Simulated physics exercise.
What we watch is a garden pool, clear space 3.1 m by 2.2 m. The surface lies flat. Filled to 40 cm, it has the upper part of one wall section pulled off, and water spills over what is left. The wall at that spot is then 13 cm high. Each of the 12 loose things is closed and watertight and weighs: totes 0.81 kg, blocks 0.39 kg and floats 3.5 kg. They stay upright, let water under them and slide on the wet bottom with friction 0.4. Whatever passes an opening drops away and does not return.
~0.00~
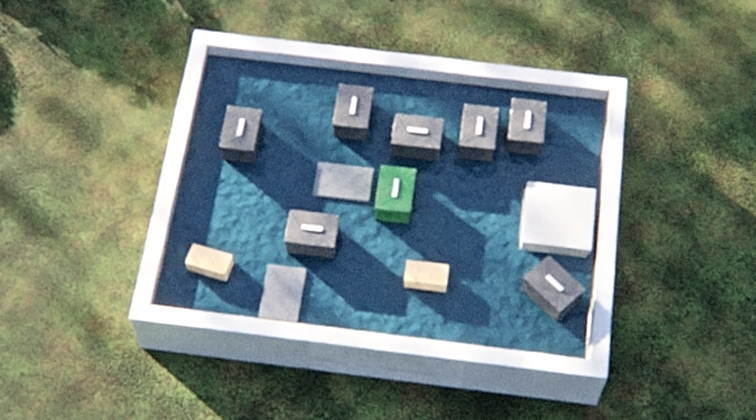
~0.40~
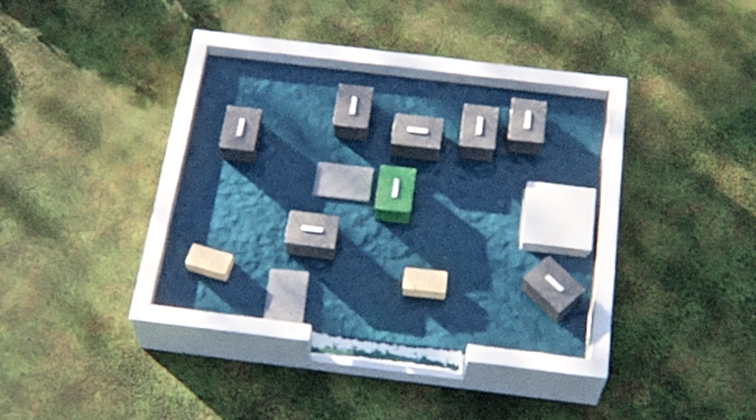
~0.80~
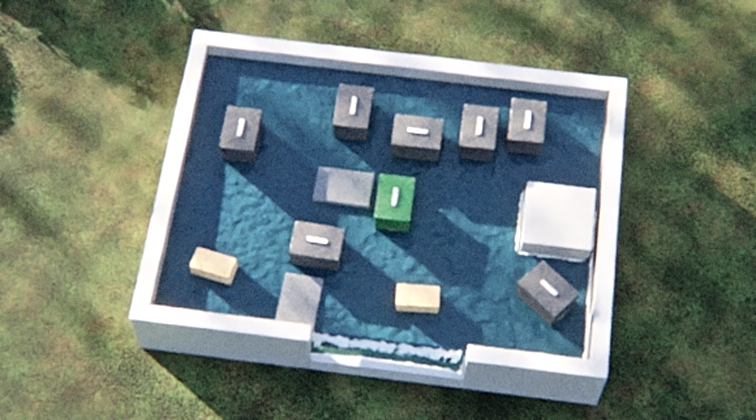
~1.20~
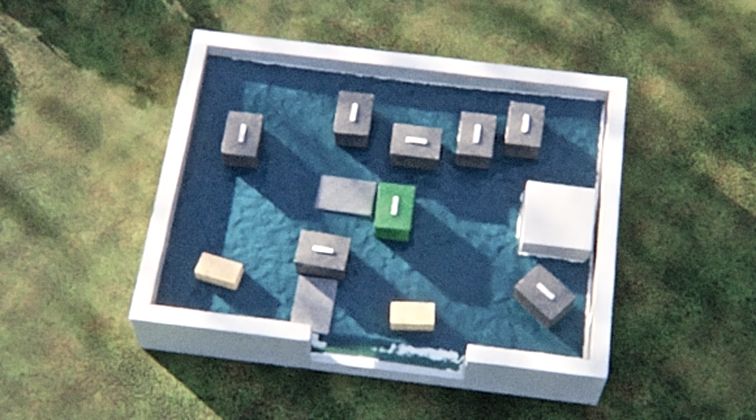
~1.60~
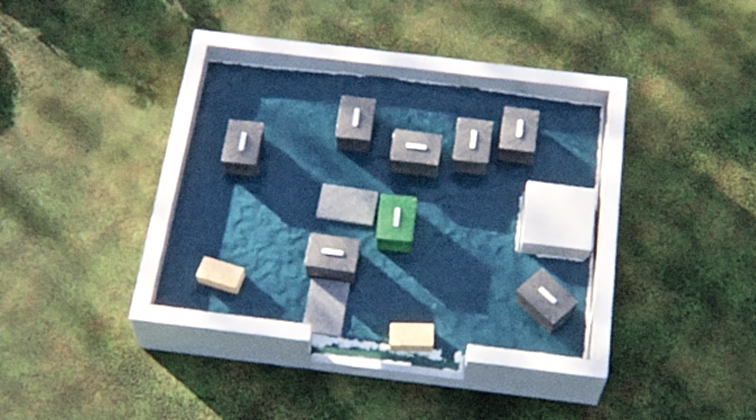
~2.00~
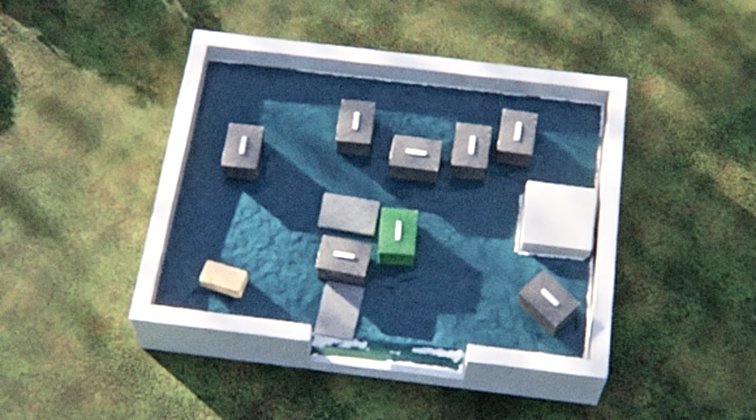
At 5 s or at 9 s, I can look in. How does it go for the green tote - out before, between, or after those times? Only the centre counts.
It gets out between them.
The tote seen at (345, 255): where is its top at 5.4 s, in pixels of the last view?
Roughly (376, 306) in the last view.
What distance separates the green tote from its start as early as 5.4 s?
It is about 100 cm out of place by then.
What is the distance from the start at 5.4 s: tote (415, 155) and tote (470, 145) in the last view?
Put simply, 40 cm for the first and 40 cm for the second.
After 2.8 s the green tote is near (407, 244), 0.4 m from its start, afloat; 1 of 12 are out; 11 afloat.
After 5.4 s the green tote is near (430, 305), 0.9 m from its start, afloat; 2 of 12 are out; 10 afloat.
After 8.0 s the green tote has gone out (at 6.6 s); 4 of 12 are out; 8 afloat.
After 12.0 s the green tote has gone out (at 6.6 s); 5 of 12 are out; 7 afloat.
